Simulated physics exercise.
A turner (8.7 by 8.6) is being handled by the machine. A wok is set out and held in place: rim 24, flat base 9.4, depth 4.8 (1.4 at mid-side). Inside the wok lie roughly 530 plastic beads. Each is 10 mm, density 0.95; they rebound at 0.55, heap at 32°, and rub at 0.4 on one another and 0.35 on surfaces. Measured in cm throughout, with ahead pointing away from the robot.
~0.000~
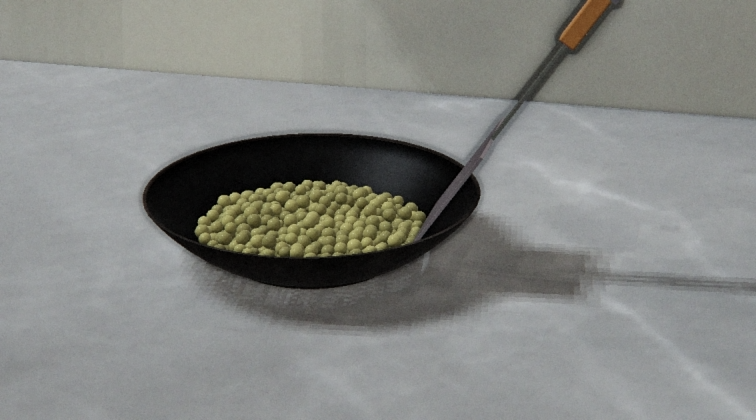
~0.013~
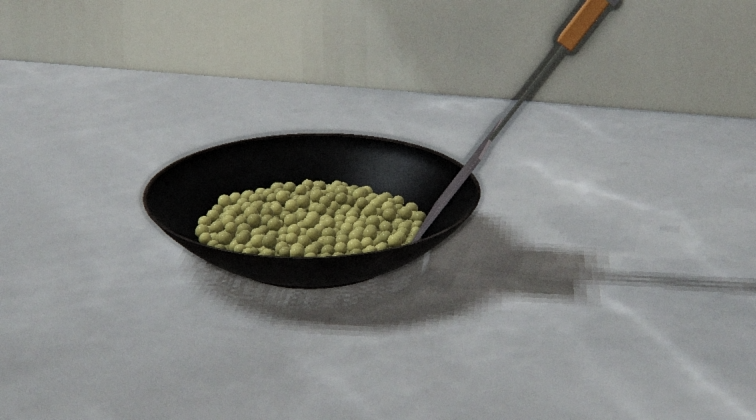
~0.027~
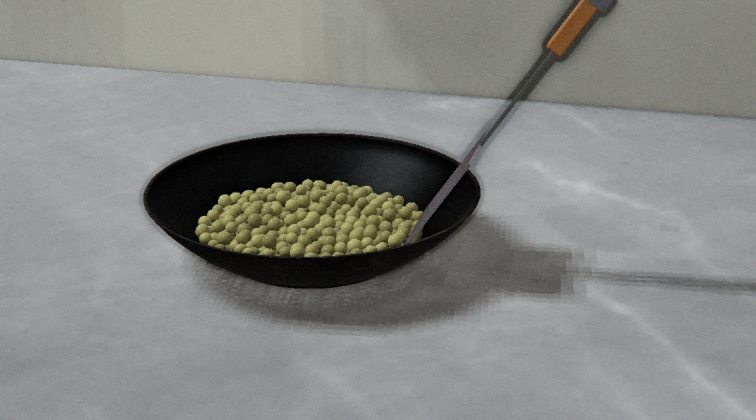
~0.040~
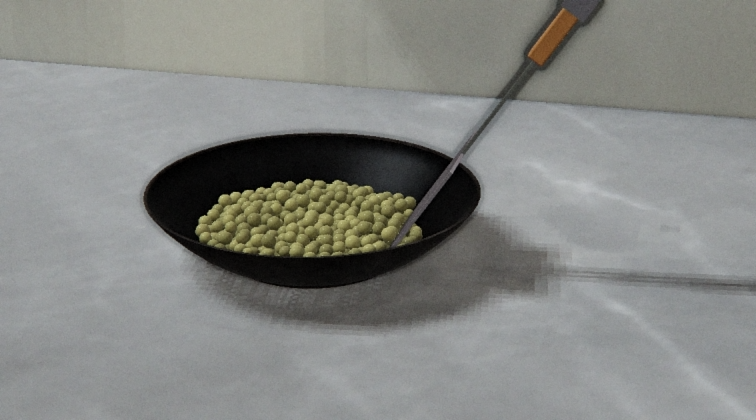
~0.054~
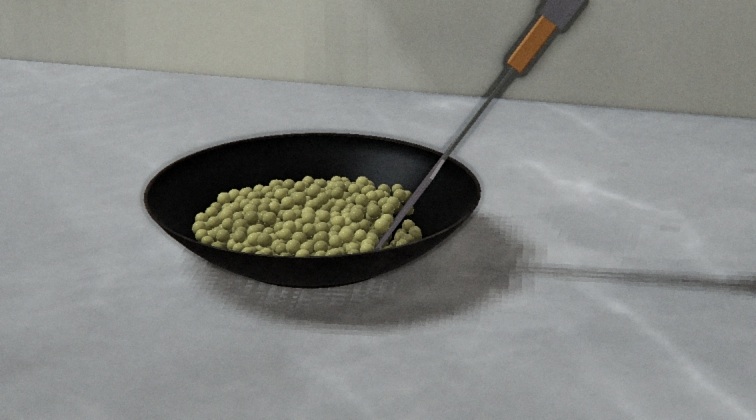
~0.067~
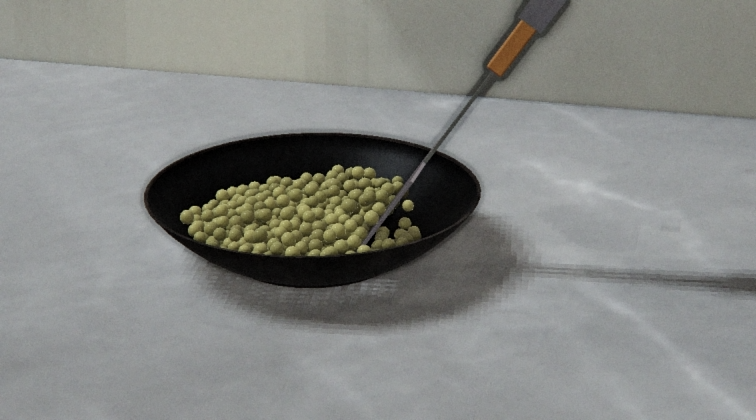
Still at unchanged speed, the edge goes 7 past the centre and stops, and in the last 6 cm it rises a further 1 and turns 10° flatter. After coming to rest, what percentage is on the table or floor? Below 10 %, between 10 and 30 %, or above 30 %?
Above 30 %.
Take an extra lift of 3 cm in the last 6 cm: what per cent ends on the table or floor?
I'd reckon around 35 per cent.
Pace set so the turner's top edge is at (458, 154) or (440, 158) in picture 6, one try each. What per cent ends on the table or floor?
About 15 and 30 per cent.
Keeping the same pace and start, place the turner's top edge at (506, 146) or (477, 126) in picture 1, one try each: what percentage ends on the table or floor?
Some 40 per cent, then some 40 per cent.
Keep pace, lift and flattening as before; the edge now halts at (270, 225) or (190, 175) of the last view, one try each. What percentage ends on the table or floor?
Around 5 per cent for the first try and 55 per cent for the second.
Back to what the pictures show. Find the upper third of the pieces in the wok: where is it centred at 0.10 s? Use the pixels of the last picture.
(284, 206).
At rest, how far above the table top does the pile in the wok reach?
Peak at rest, approximately 5.5 centimetres.
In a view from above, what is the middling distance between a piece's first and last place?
Around 9 cm, measured level.
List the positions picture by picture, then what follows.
Turner top edge at (494, 137), sloping 56°; upper third of the load around (312, 221), from x 200 to 420, top at y 185; 527 in the wok, in the first frame.
Turner top edge at (492, 138), sloping 56°; upper third of the load around (313, 221), from x 200 to 420, top at y 185, in the second frame.
Turner top edge at (482, 143), sloping 56°; upper third of the load around (313, 221), from x 205 to 420, top at y 185, in the third frame.
Turner top edge at (465, 151), sloping 56°; upper third of the load around (313, 219), from x 205 to 415, top at y 185, in the fourth frame.
Turner top edge at (445, 157), sloping 56°; upper third of the load around (315, 216), from x 200 to 415, top at y 180, in the fifth frame.
Turner top edge at (427, 160), sloping 56°; upper third of the load around (315, 212), from x 185 to 415, top at y 170; 527 in the wok, in the sixth frame.
By 0.10 s, sloping 56°, highest piece 8 above the table; 527 in the wok.
By 0.13 s, sloping 52°, highest piece 9 above the table; 525 in the wok, 2 on the blade or in flight.
By 0.35 s, sloping 46°, highest piece 7 above the table; 315 in the wok, 176 on the table or floor, 36 on the blade or in flight.
By 1.40 s, sloping 46°, highest piece 6 above the table; 315 in the wok, 212 on the table or floor.
Final count, 315 in the wok, 212 on the table or floor. That is 40 % on the table or floor.
